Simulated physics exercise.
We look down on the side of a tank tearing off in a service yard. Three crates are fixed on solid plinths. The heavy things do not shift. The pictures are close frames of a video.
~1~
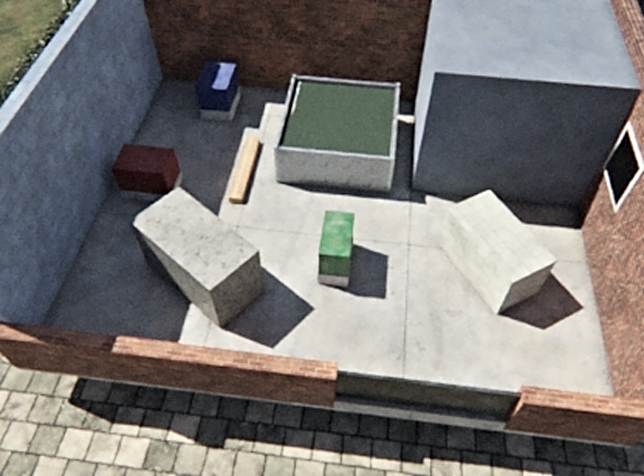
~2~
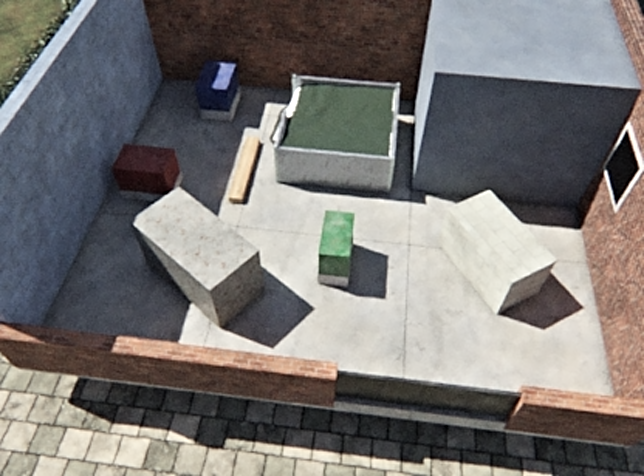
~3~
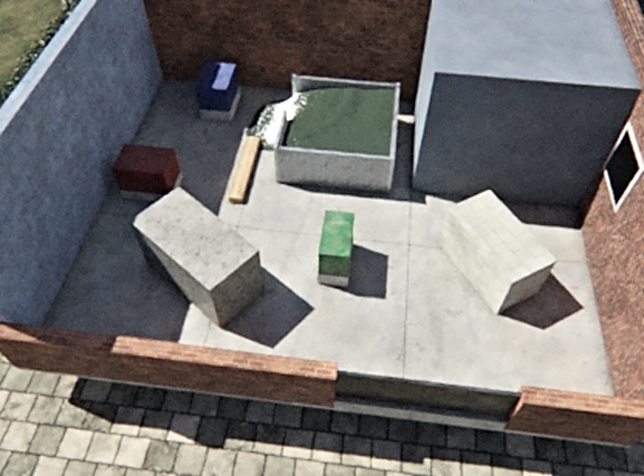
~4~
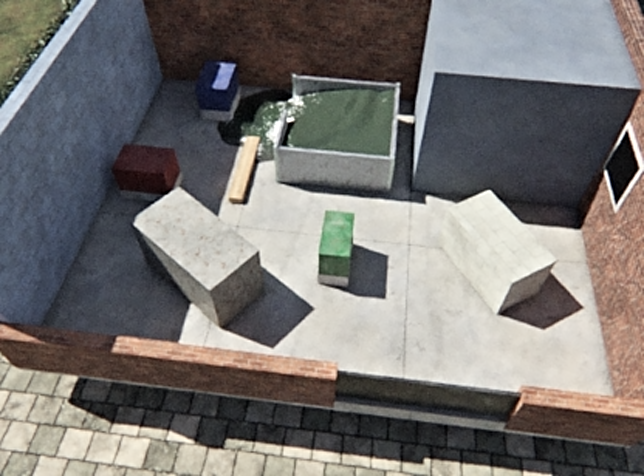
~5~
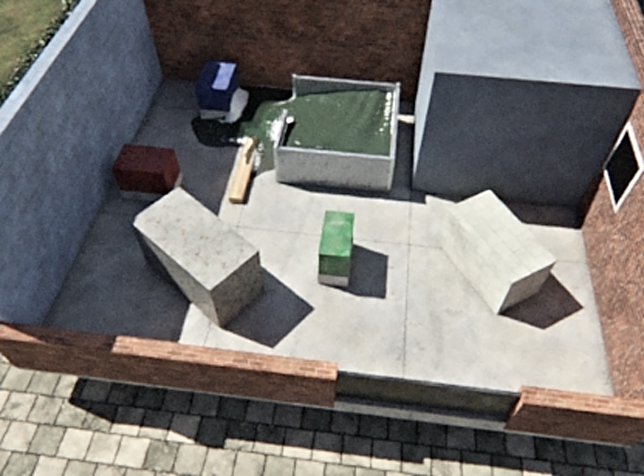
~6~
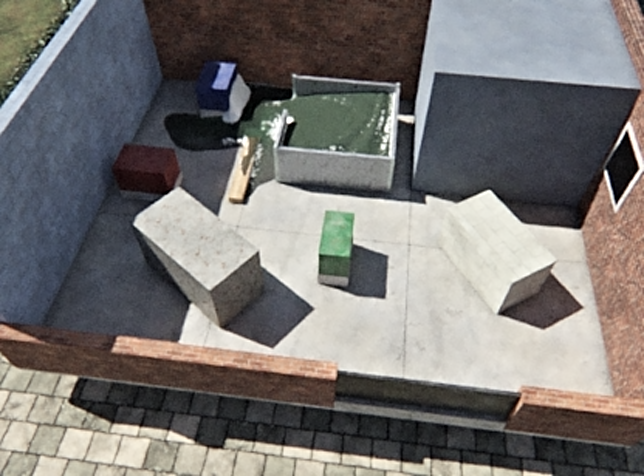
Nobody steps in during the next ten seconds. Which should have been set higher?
The blue crate is wetted; the green crate escapes dry; the red crate is wetted.
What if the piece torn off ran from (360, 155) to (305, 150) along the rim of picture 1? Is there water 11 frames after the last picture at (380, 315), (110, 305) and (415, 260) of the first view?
As listed: Flooded, free of water, under water.
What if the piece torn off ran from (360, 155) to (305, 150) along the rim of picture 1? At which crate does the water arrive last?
Last comes the blue one.
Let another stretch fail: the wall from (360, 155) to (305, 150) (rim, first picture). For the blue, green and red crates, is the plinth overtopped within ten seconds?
Blue crate keeps dry; green crate is soaked; red crate is safe.
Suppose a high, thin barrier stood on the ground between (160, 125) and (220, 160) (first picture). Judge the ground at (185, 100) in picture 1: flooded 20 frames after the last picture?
There: Flooded.
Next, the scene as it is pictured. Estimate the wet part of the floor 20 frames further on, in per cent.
Near 40 in a hundred.
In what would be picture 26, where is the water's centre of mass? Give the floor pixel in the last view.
Near (265, 148).
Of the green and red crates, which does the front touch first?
I say the red-painted one.
A moment on, water covers 20 % of the floor; the blue crate water round its plinth, the green crate not reached, the red crate water round its plinth.
Next, water covers 25 % of the floor; the blue crate water round its plinth, the green crate not reached, the red crate water round its plinth.
Then, water covers 40 % of the floor; the blue crate water round its plinth, the green crate water round its plinth, the red crate water round its plinth.
Later, water covers 75 % of the floor; the blue crate water round its plinth, the green crate water round its plinth, the red crate water round its plinth.
In the end, water covers 90 % of the floor; the blue crate was topped, the green crate stayed above the water, the red crate was topped.
